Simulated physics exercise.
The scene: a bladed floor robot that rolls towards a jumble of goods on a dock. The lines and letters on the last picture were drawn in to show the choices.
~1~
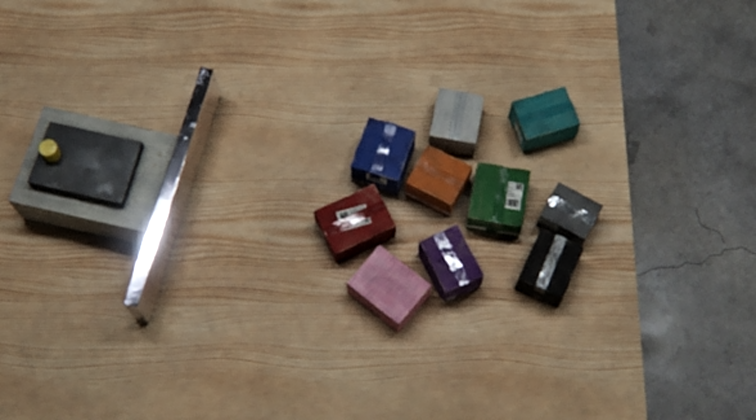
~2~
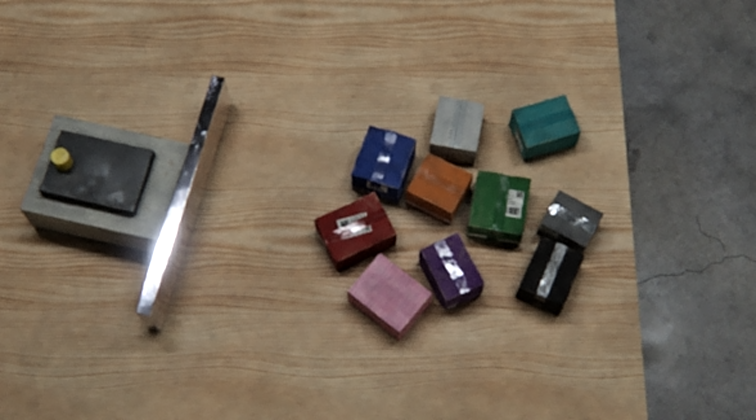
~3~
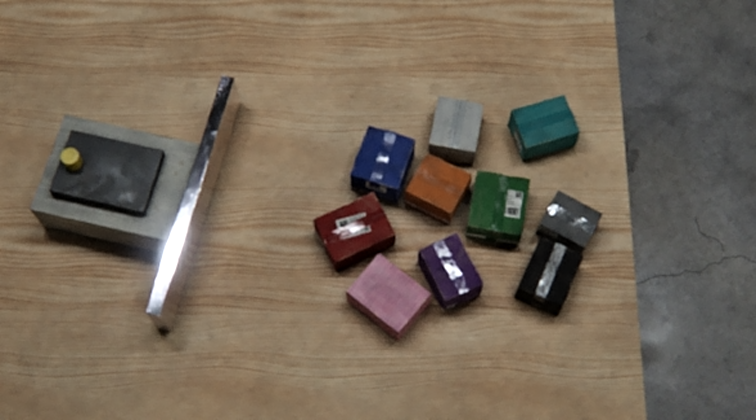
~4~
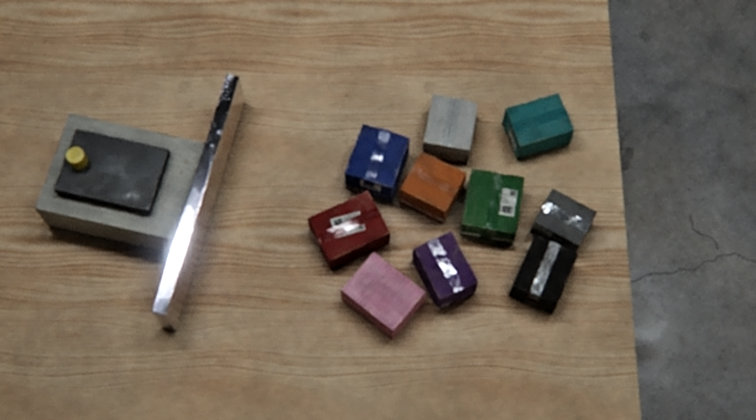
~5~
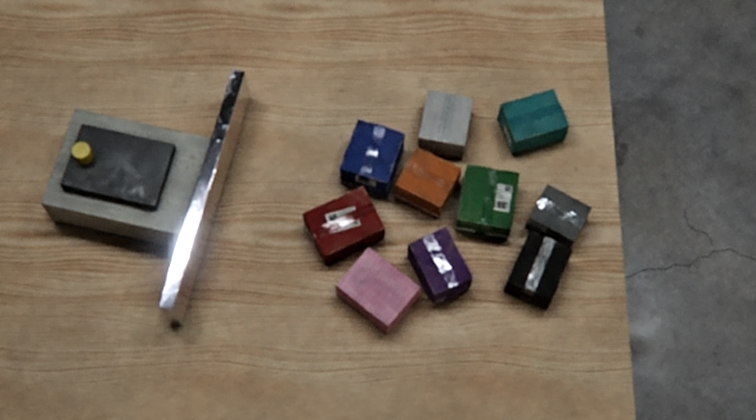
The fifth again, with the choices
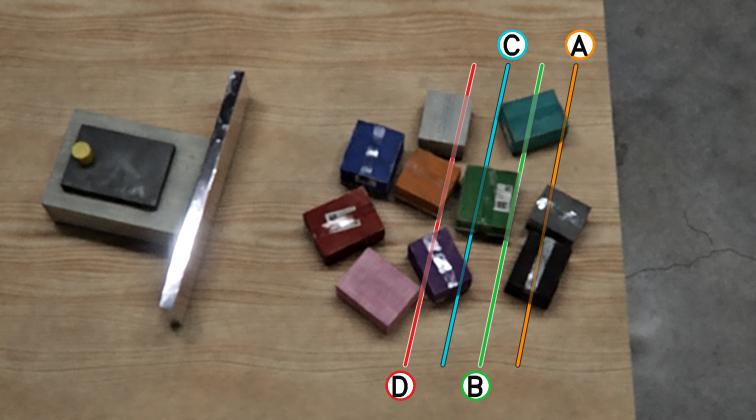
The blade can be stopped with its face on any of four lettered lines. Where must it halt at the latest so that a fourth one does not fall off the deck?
Up to line B.
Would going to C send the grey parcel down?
By then, yes.
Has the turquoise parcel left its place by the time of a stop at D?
Yes.
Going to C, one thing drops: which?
The grey parcel goes over.
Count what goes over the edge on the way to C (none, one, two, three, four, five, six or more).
In all, one.
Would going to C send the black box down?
No.
On the marked copy, A at (548, 208); B at (513, 208); C at (477, 208); D at (441, 208).
Taking B. A third of the way, robot (237, 167); red parcel (359, 228); grey parcel (558, 218).
Two thirds of the way, robot (350, 168); grey parcel (612, 233); green parcel (563, 210).
When it is over, robot (434, 168); grey parcel over the edge; green parcel over the edge; three fallen.
As for the rest, A drops four; C is within the limit but short; D is within the limit but short.
